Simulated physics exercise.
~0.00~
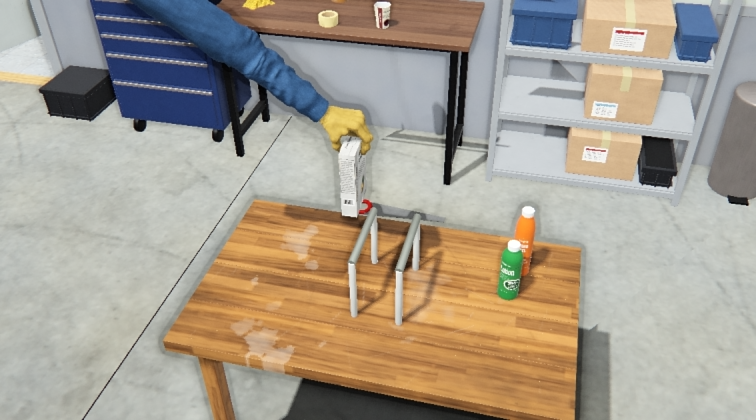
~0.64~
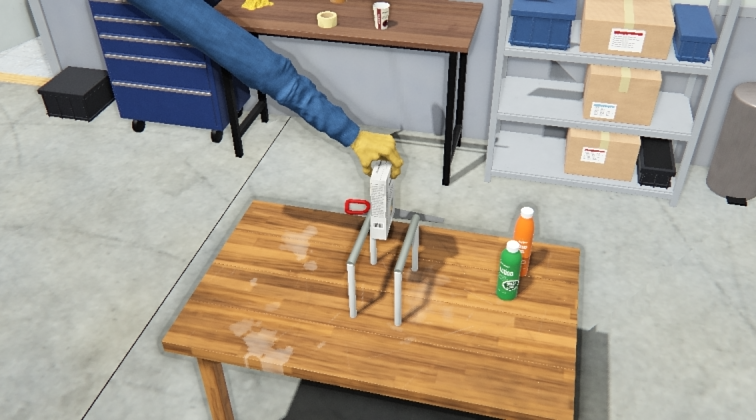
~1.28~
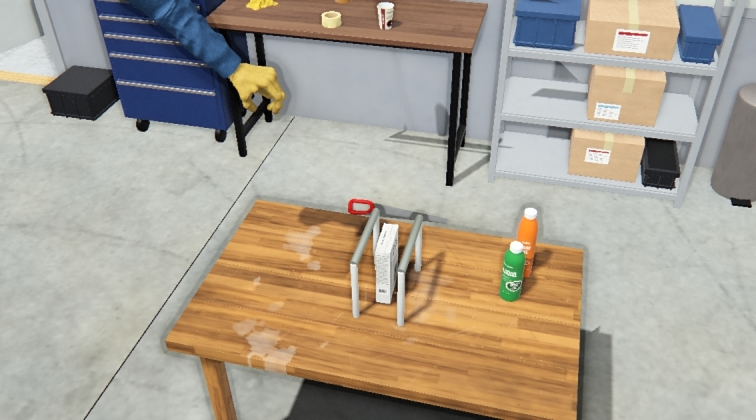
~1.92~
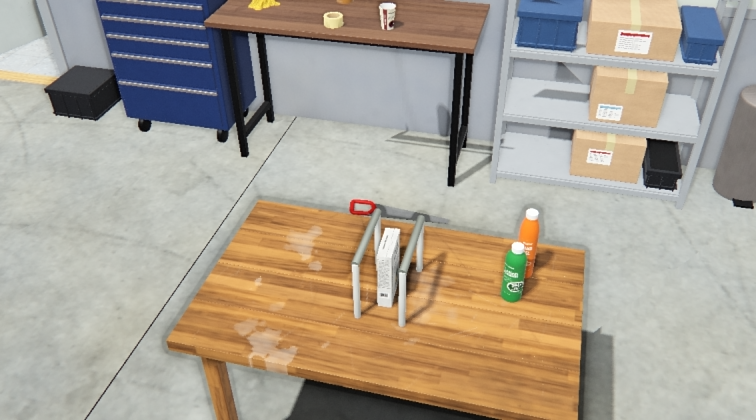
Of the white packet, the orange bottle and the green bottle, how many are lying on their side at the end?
None of them are. The white packet stands upright between the rails, and both bottles are still standing on the table.
Gloved hand carrying a white packet over two grey rails and letting go, the packet ending upright on the wooden table between them.
